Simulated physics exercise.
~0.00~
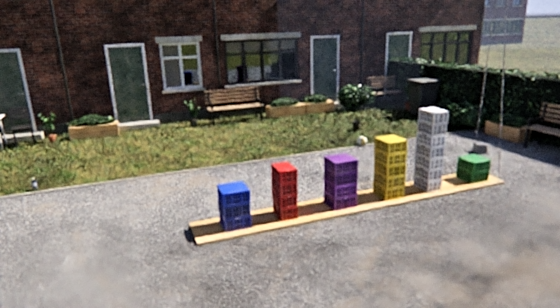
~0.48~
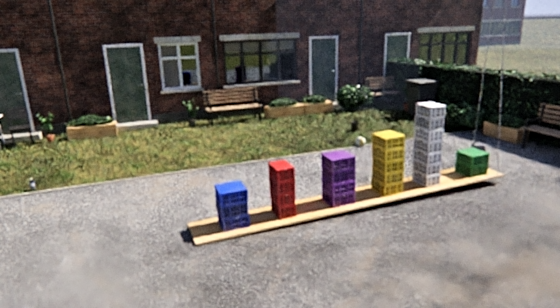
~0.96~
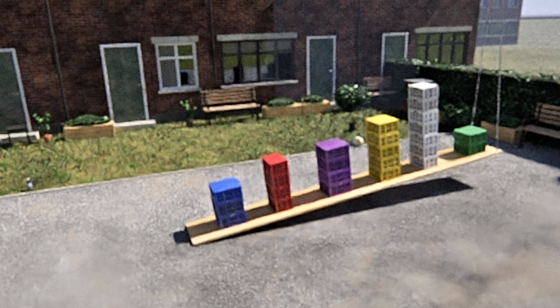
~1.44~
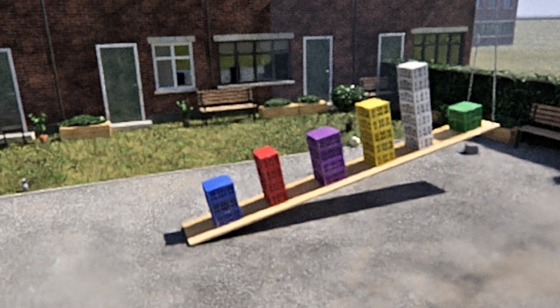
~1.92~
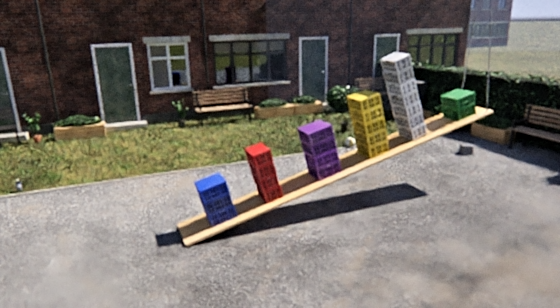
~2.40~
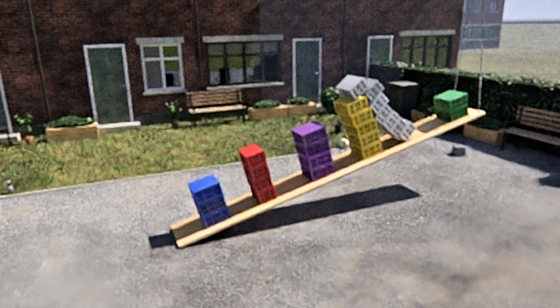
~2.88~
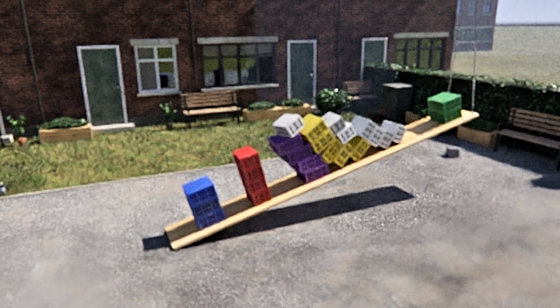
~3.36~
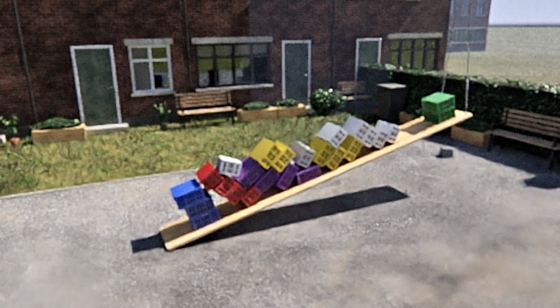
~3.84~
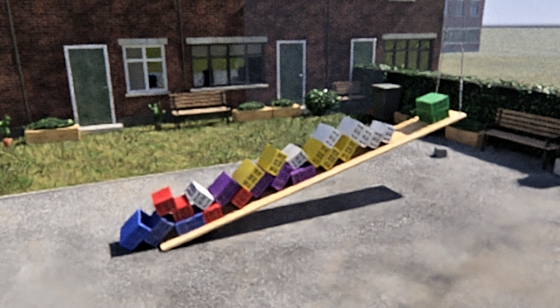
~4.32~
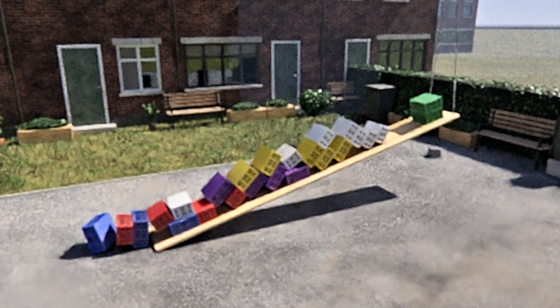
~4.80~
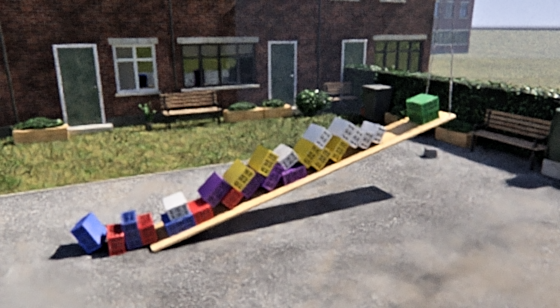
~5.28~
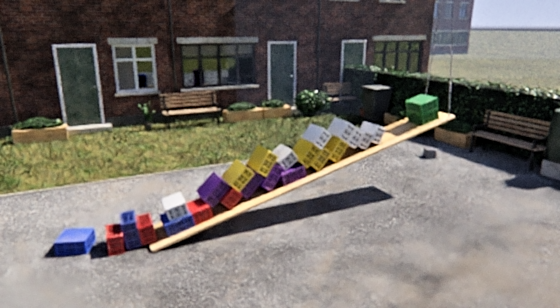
A tall pale stack of crates toppled left as the plank beneath it tilted up at the right, knocking the yellow, purple, red and blue stacks down the slope, and several crates spilled onto the pavement while the green one stayed near the top.
